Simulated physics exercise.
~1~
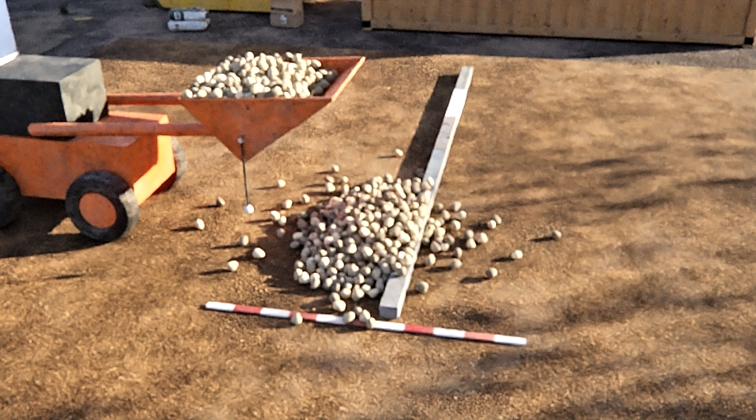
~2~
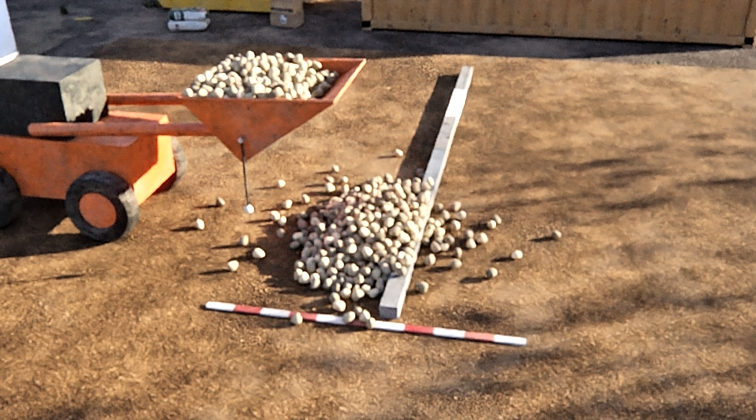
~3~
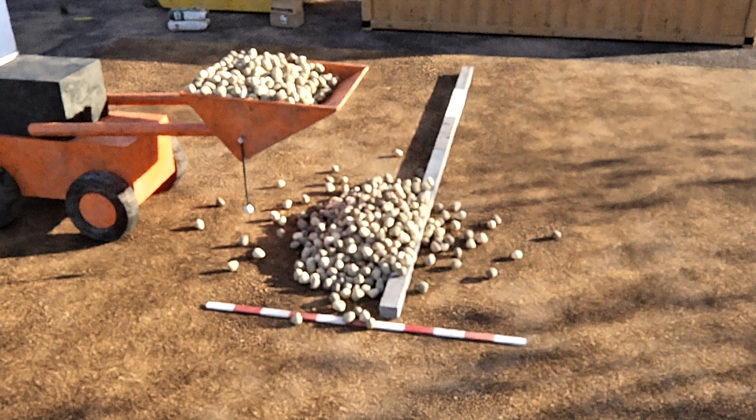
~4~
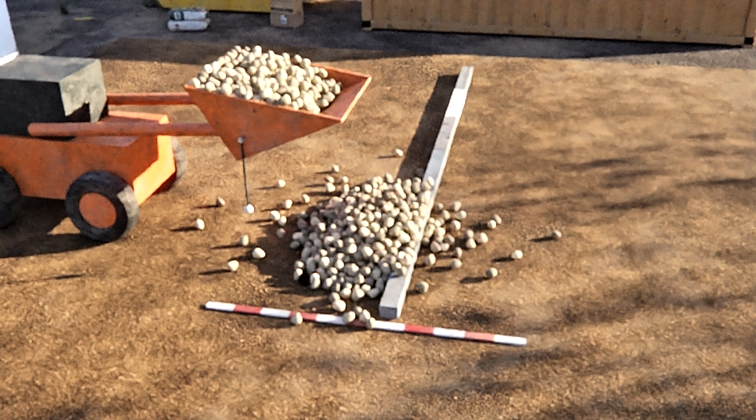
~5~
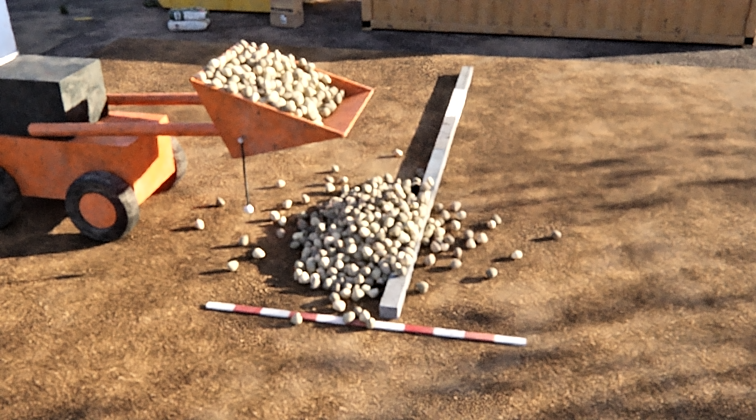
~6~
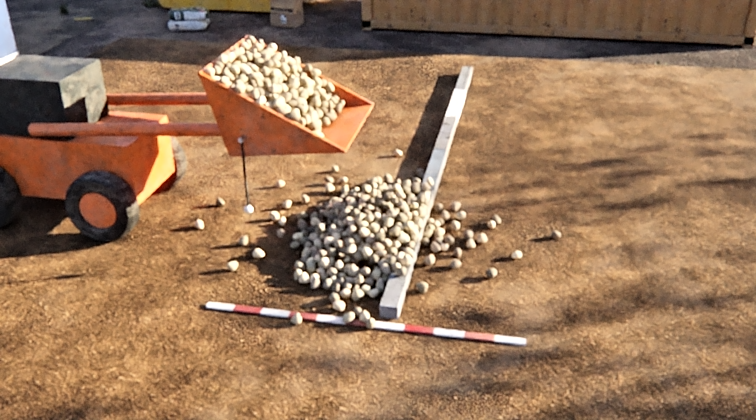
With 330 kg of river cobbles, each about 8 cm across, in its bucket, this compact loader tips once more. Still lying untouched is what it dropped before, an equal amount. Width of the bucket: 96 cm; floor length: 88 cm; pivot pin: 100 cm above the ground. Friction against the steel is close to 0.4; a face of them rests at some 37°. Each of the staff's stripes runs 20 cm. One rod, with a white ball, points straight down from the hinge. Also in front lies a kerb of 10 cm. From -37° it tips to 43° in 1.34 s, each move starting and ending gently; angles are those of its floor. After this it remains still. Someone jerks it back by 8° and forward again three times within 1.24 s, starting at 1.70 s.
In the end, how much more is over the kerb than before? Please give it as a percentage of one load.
By the end about 8 per cent more lies there.
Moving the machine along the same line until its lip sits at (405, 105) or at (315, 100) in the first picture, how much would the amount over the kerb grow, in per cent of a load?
The first position would add some 85 per cent, the second some 0.
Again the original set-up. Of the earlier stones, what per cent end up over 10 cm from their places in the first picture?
Roughly 15 % of them.
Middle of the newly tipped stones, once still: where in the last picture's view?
Around (354, 215).
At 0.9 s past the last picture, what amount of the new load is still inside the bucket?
Reading: Near 35 % of the load.
Then, 0.4 s after the last picture the floor is at 31°; in per cent of one load, 97 in the bucket, 98 on this side of the kerb, 5 over the kerb; the foremost stones are at (496, 240).
Then, 0.9 s after the last picture the floor is at 43°; in per cent of one load, 36 in the bucket, 159 on this side of the kerb, 5 over the kerb; the foremost stones are at (496, 240).
Then, 2.8 s after the last picture the floor is at 43°; in per cent of one load, 0 in the bucket, 187 on this side of the kerb, 13 over the kerb; the foremost stones are at (526, 255).
Then, 5.3 s after the last picture the floor is at 43°; in per cent of one load, 0 in the bucket, 187 on this side of the kerb, 13 over the kerb; the foremost stones are at (526, 255). Net gain over the kerb, 8.
